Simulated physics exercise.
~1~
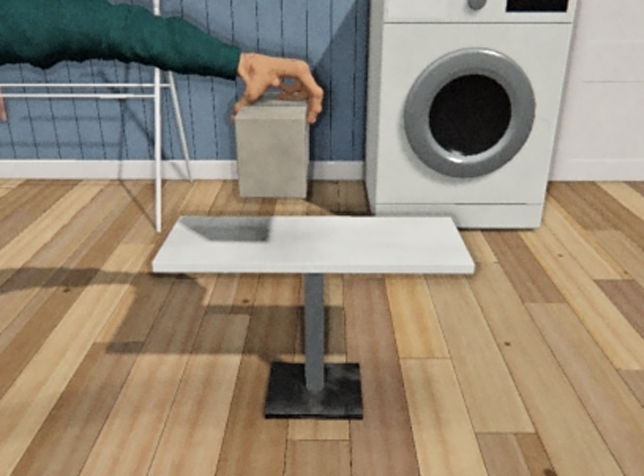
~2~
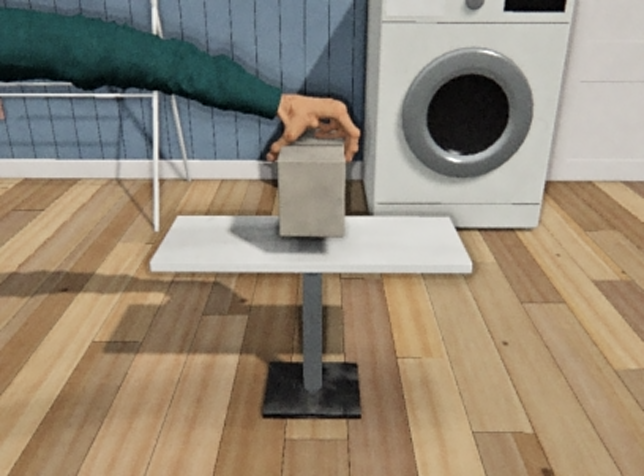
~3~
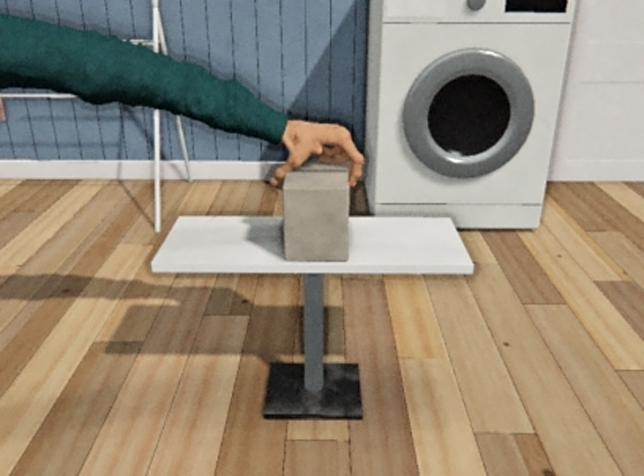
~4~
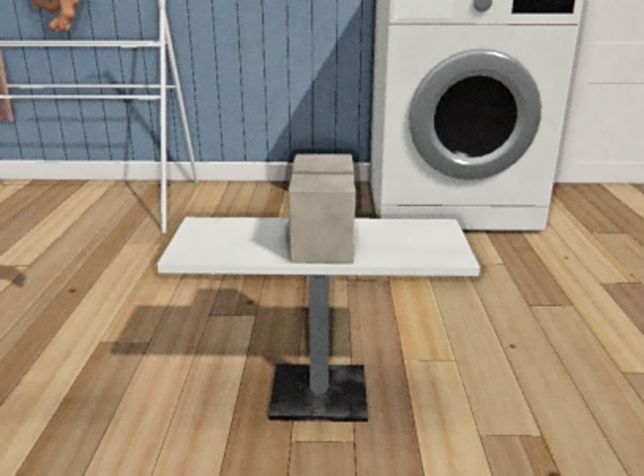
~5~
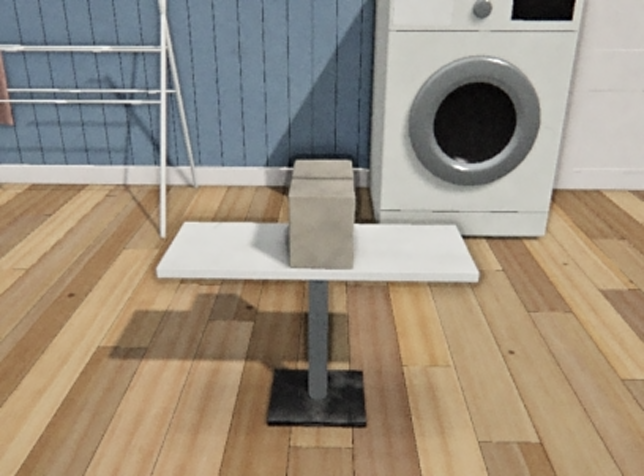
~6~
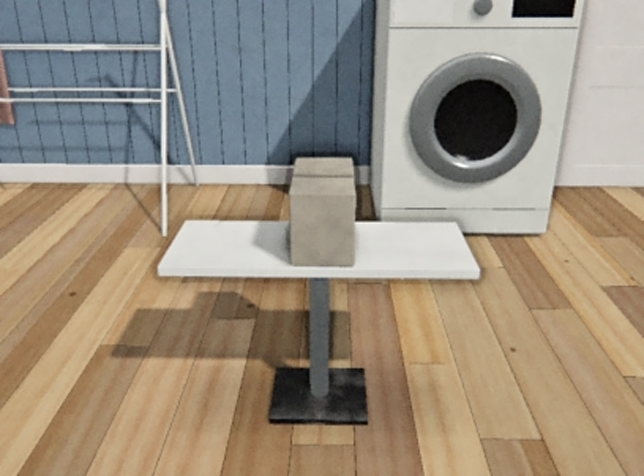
A hand in a green sleeve carried a gray block to the right over a small white table, lowered it onto the middle of the top, then let go and drew back to the left, leaving the block upright and the table standing level.
